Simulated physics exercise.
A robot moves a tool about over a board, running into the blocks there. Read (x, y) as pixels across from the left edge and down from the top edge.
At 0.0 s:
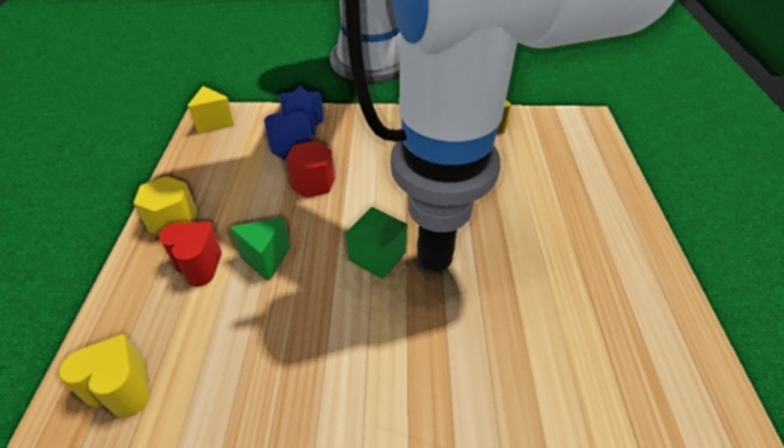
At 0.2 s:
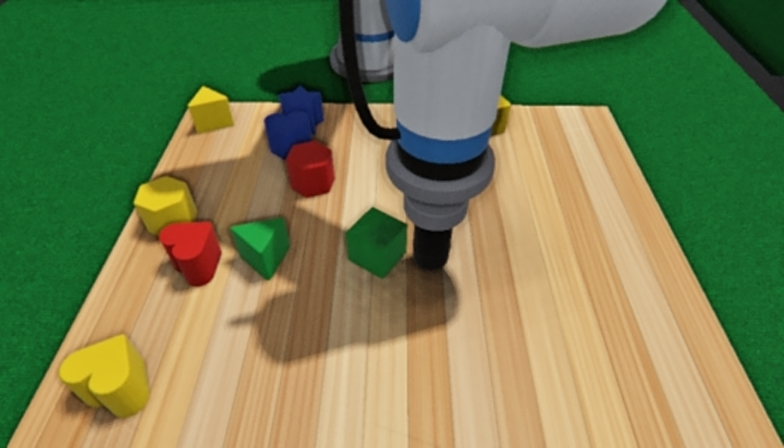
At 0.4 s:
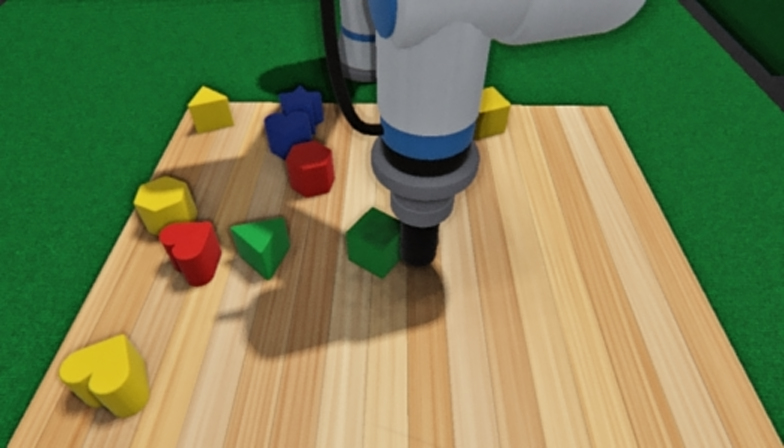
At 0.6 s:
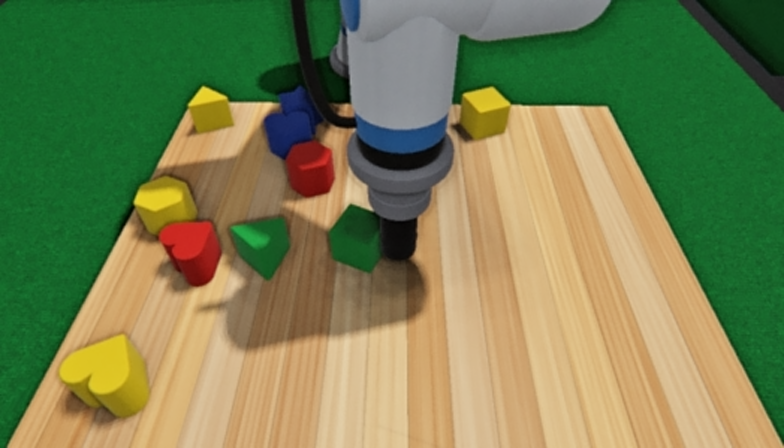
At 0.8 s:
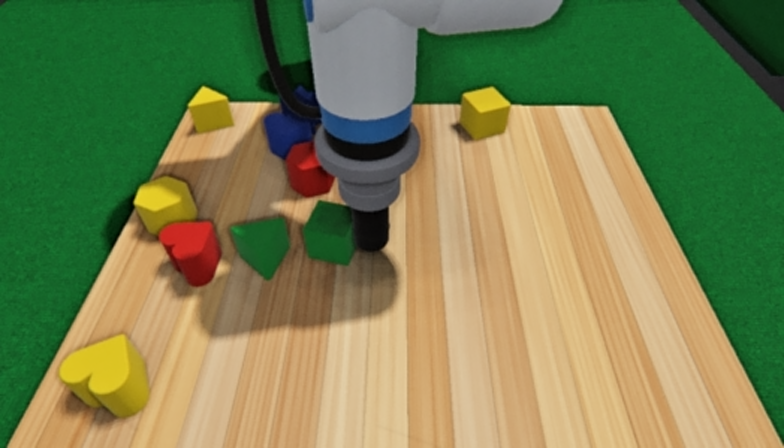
At first, a robot arm holds its dark tool tip just right of a green block on a wooden board scattered with yellow, red, blue and green blocks. The arm moves left, meets the block and pushes it a short way toward the green triangular piece, while the other blocks stay put.
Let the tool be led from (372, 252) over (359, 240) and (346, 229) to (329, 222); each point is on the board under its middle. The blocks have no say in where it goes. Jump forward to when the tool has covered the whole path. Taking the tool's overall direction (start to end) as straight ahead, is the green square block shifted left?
It seems so.
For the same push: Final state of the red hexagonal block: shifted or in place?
That block stays.
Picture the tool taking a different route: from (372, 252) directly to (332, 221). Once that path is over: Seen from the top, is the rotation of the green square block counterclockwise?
Yes, that is how it ends up.
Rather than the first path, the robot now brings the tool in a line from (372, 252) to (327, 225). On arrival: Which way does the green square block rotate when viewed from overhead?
Viewed from above: Anti-clockwise.
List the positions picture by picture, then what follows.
Tool tip (435, 259); block tops, green triangular piece (258, 231); red hexagonal block (309, 154); green square block (377, 227), in the first frame.
Tool (430, 258); blocks unchanged, in the second frame.
Tool (418, 254); blocks unchanged, in the third frame.
Tool (398, 248); green square block (359, 223), in the fourth frame.
Tool (372, 240); green triangular piece (258, 231); red hexagonal block (309, 154); green square block (331, 217), in the fifth frame.
On the path given first. Halfway along, tool (351, 222); green square block (310, 210), turned 35° anticlockwise.
At the end, tool (328, 210); green triangular piece (248, 235), turned 15° anticlockwise; red hexagonal block in place; green square block (289, 206), turned 50° anticlockwise.
